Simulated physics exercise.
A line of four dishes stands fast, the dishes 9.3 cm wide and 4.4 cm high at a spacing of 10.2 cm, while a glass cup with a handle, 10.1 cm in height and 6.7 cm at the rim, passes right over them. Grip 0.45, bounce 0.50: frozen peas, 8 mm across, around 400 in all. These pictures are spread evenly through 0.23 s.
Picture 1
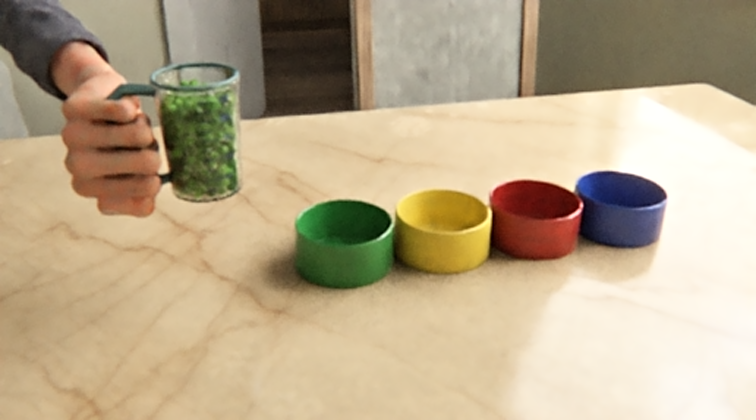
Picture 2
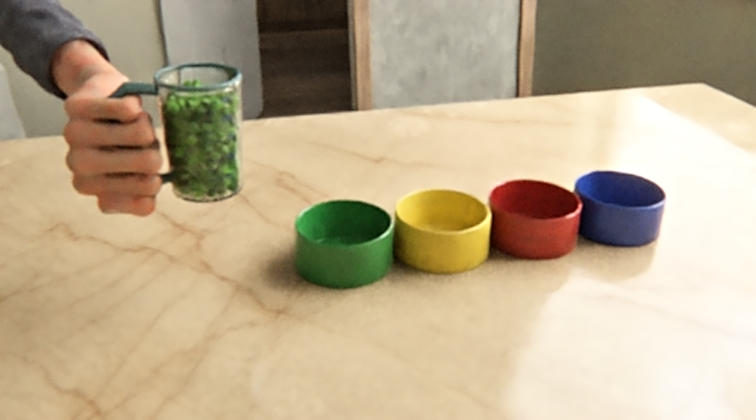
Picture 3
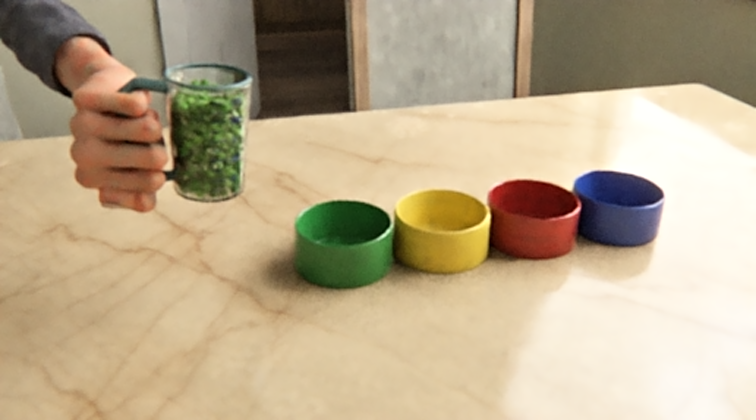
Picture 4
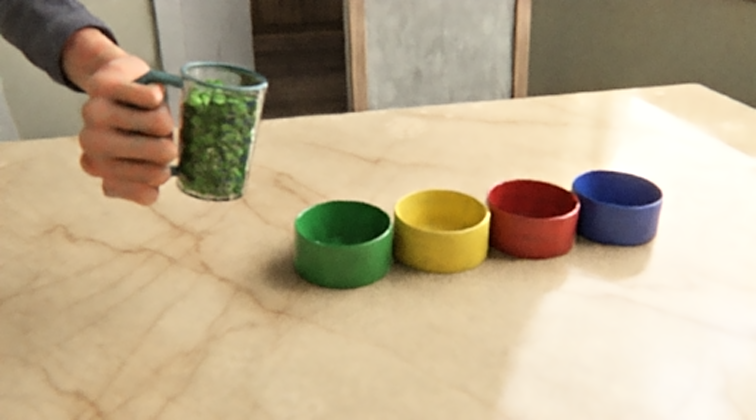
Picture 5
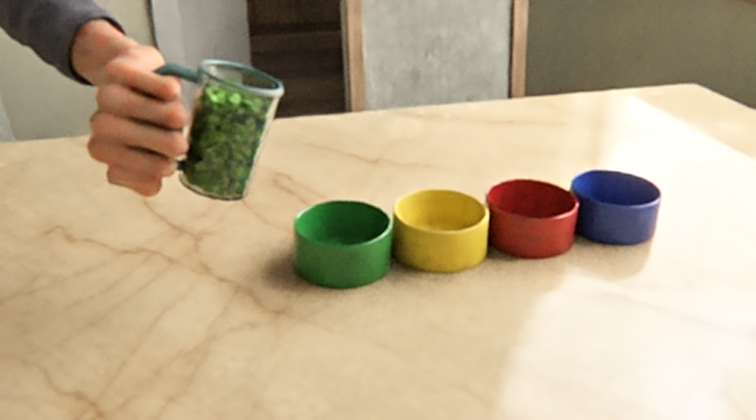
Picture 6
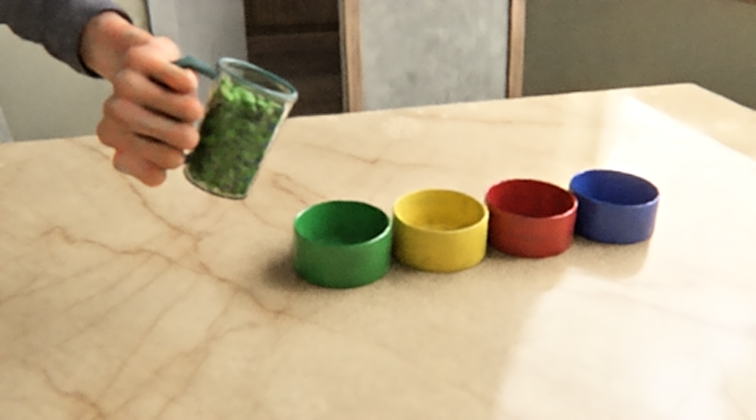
A hand held a clear glass cup full of green peas by its handle, then moved it slightly right while tilting it toward four still dishes, green, yellow, red and blue, on a table.
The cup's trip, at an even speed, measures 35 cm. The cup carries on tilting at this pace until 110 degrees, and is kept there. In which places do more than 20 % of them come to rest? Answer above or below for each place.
Red: Above, blue: Below, green: Below, yellow: Above, counter: Below.
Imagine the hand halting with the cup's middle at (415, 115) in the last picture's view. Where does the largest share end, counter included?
The largest share goes to yellow.
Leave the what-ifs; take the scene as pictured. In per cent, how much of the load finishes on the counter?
Roughly 10 in a hundred.
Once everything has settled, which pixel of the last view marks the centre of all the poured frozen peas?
Estimated resting centre: Around (470, 229).
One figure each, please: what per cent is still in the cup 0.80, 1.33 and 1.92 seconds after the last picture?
It goes roughly like this: 45, 5, 0 per cent.
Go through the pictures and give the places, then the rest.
The first picture shows cup at (201, 133), tilt 0 degrees, lip at (236, 73), moved 0.0 cm; middle of the pieces at (203, 143); green dish at (344, 222); yellow dish at (443, 210); red dish at (535, 199); blue dish at (621, 189).
The second picture shows cup at (203, 134), tilt 1 degrees, lip at (239, 74), moved 0.2 cm; middle of the pieces at (205, 143).
The third picture shows cup at (209, 133), tilt 5 degrees, lip at (249, 77), moved 0.6 cm; middle of the pieces at (210, 143).
The fourth picture shows cup at (218, 133), tilt 12 degrees, lip at (265, 81), moved 1.4 cm; middle of the pieces at (218, 143).
The fifth picture shows cup at (227, 132), tilt 19 degrees, lip at (280, 87), moved 2.3 cm; middle of the pieces at (226, 142).
The sixth picture shows cup at (237, 132), tilt 25 degrees, lip at (295, 92), moved 3.1 cm; middle of the pieces at (234, 141); green dish at (342, 222); yellow dish at (440, 210); red dish at (530, 198); blue dish at (614, 187).
Then, 0.80 s after the last picture, tilt 110 degrees; cup holds 45 %, yellow 50 %.
Then, 1.33 s after the last picture, tilt 110 degrees; cup holds 5 %, red 35 %, yellow 50 %.
Then, 1.92 s after the last picture, tilt 110 degrees; cup holds 0 %, red 40 %, yellow 50 %.
In the end, red 40 %, blue 0 %, green 0 %, yellow 50 %, counter 10 %.
